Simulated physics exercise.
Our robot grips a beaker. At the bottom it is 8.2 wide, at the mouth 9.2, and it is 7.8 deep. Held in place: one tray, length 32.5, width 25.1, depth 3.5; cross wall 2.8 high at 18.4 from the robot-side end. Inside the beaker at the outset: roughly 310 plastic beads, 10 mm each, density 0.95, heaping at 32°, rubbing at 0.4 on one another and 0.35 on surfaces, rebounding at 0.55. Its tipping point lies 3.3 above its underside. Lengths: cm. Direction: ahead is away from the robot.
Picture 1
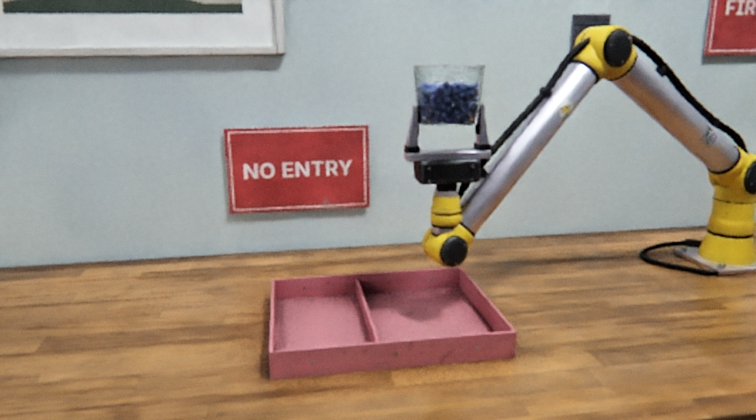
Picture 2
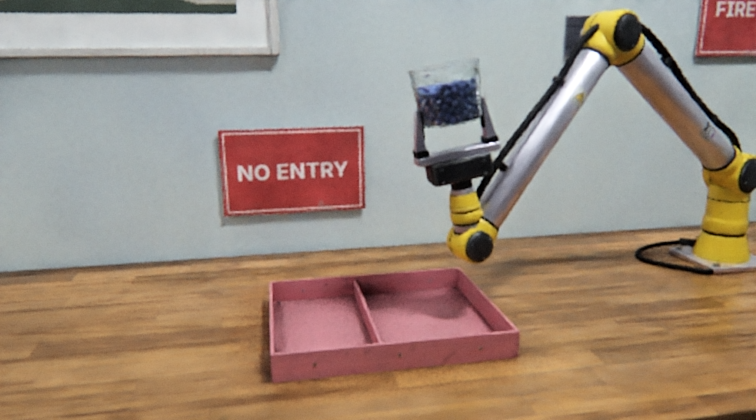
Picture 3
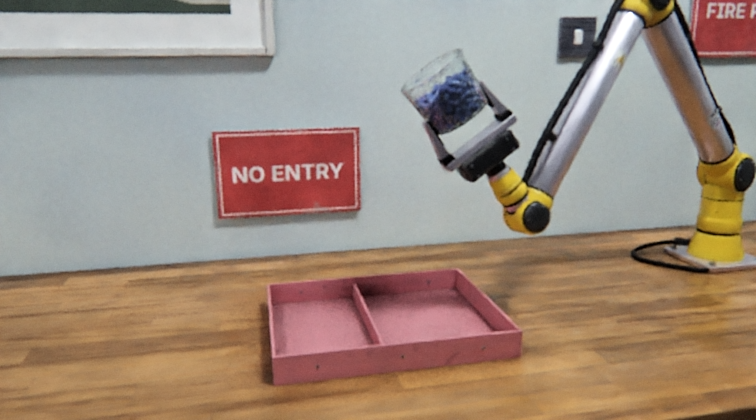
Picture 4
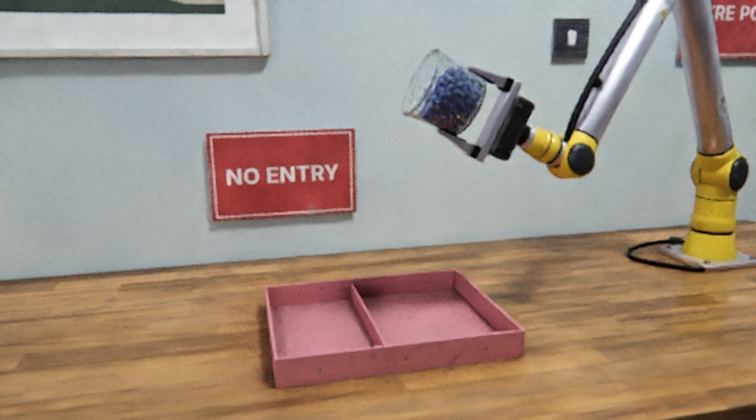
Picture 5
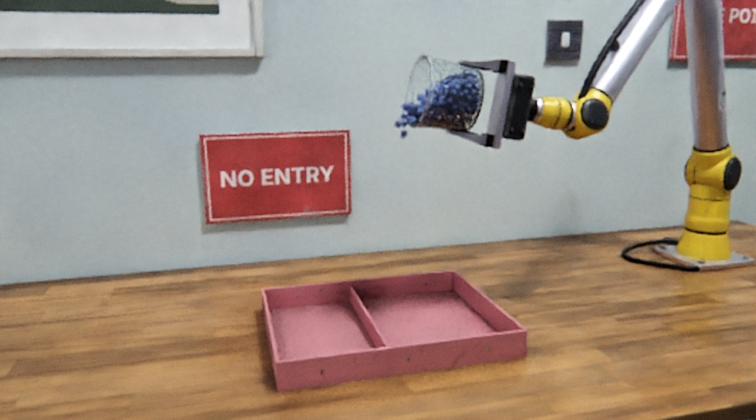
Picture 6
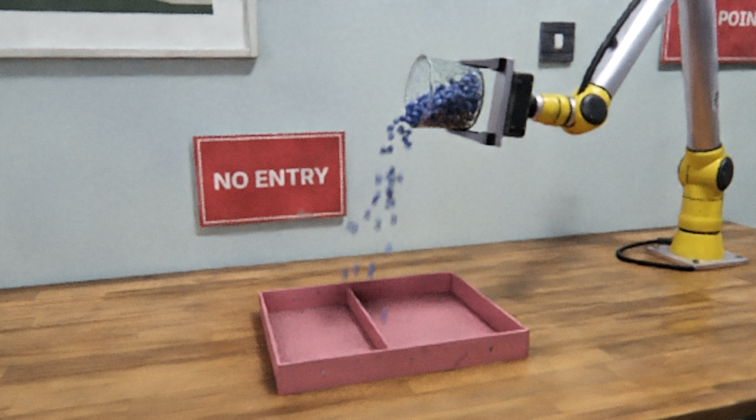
A robot arm tilted a clear beaker of blue beads over onto its side, and beads began tumbling from its mouth in a loose stream toward the divided pink tray on the wooden table.
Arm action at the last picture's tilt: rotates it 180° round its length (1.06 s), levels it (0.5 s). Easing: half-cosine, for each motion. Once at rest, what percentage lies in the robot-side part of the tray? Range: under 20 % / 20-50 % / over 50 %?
20 to 50 %.
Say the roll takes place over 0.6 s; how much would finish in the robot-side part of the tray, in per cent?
Then roughly 20 per cent.
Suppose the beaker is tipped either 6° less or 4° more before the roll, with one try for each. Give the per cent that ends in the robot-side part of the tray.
You'd get close to 25 per cent, then close to 40 per cent.
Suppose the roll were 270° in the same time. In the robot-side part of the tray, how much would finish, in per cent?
Then roughly 35 per cent.
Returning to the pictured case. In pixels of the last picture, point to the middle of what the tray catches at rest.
About (392, 327).
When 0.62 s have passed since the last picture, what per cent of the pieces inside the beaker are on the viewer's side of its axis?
70 %.
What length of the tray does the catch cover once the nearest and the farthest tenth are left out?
That stretch is roughly 28 cm long.
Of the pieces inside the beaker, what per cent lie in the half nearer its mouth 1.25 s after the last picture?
Near 35 per cent lies in the mouth half.
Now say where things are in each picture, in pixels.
In the first picture, beaker middle at (448, 95), upright; upper third of the load around (449, 90), from x 420 to 475, top at y 85; 308 in the beaker.
In the second picture, beaker middle at (448, 95), tipped 10°; upper third of the load around (451, 89), from x 420 to 475, top at y 80.
In the third picture, beaker middle at (447, 94), tipped 35°; upper third of the load around (456, 87), from x 415 to 480, top at y 70.
In the fourth picture, beaker middle at (446, 95), tipped 63°; upper third of the load around (454, 84), from x 420 to 480, top at y 70.
In the fifth picture, beaker middle at (445, 96), tipped 80°; upper third of the load around (456, 89), from x 400 to 475, top at y 75; 306 in the beaker, 2 in flight or on a rim.
In the sixth picture, beaker middle at (445, 95), tipped 82°; upper third of the load around (455, 94), from x 345 to 475, top at y 75; 273 in the beaker, 1 in the robot-side part, 1 in the far-side part, 33 in flight or on a rim.
Then, 0.62 s later, tipped 82°, highest piece 37 above the table; 201 in the beaker, 45 in the robot-side part, 36 in the far-side part, 2 on the table or floor, 24 in flight or on a rim.
Then, 1.25 s later, tipped 57°, highest piece 34 above the table; 136 in the beaker, 96 in the robot-side part, 61 in the far-side part, 5 on the table or floor, 10 in flight or on a rim.
Then, 1.76 s later, upright, highest piece 37 above the table; 136 in the beaker, 98 in the robot-side part, 67 in the far-side part, 7 on the table or floor.
Then, 2.46 s later, upright, highest piece 37 above the table; 136 in the beaker, 98 in the robot-side part, 67 in the far-side part, 7 on the table or floor.
At rest, 136 in the beaker, 98 in the robot-side part, 67 in the far-side part, 7 on the table or floor. That is 32 % in the robot-side part of the tray.
